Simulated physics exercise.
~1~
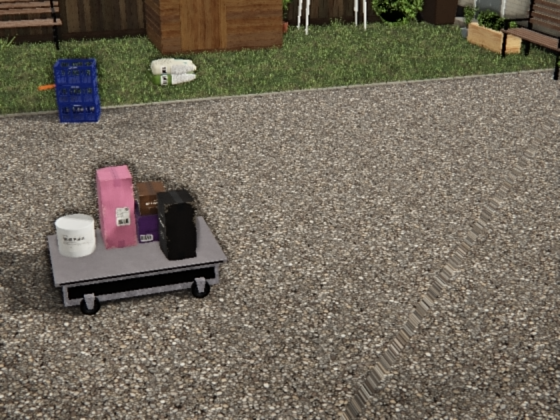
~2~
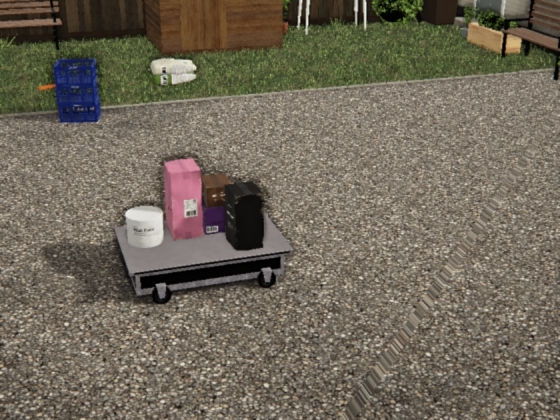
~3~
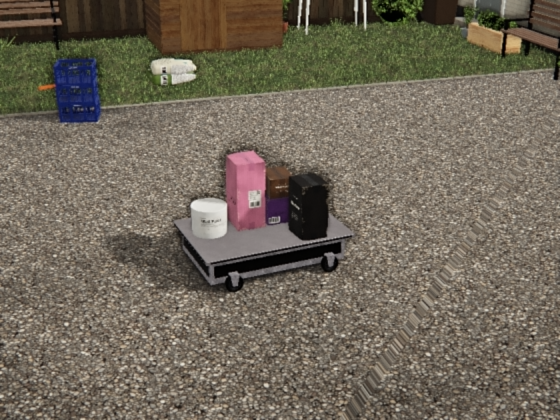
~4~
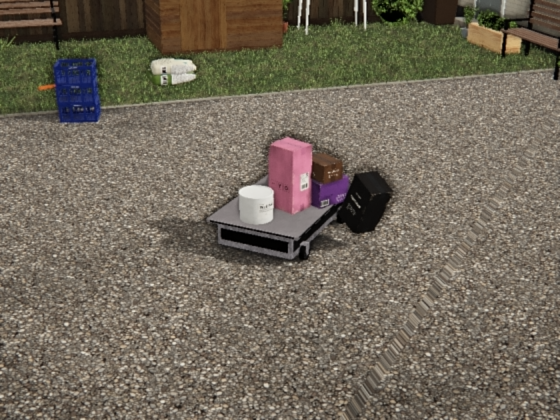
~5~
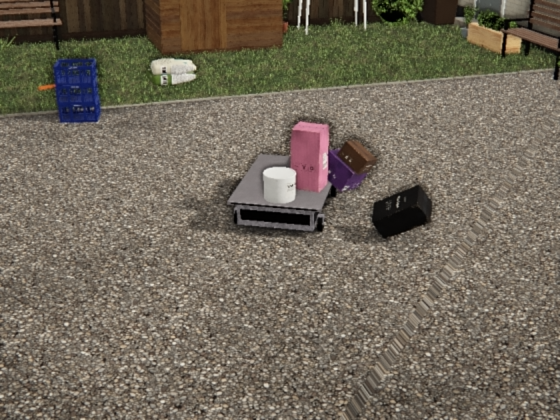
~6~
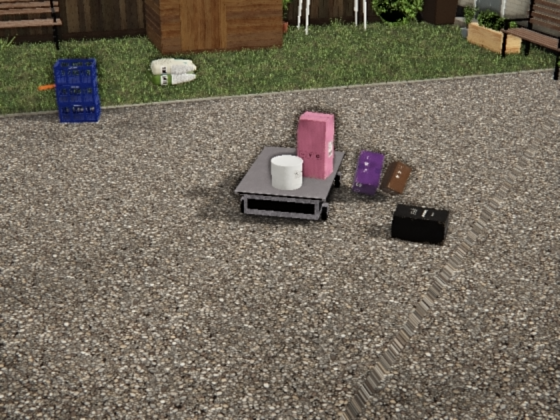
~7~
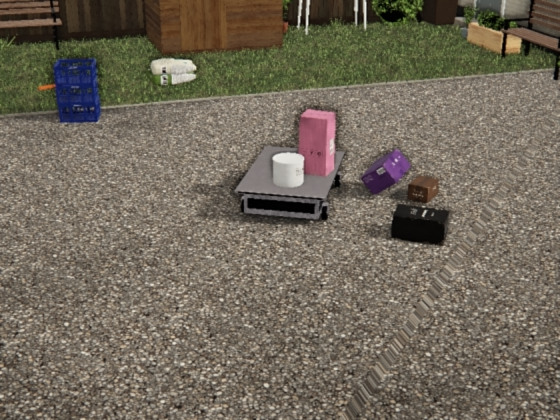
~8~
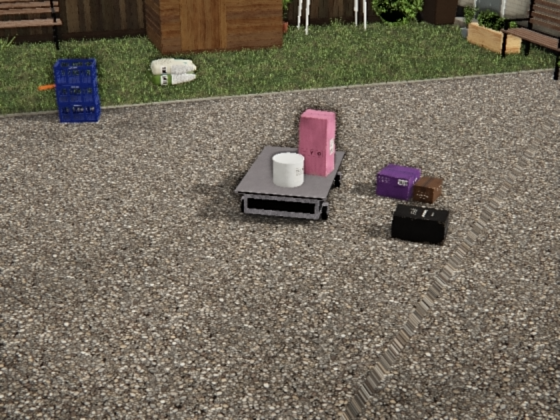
Flat cart curving away across gravel and stopping, spilling black, purple and brown boxes while a pink box and white pail stay aboard.
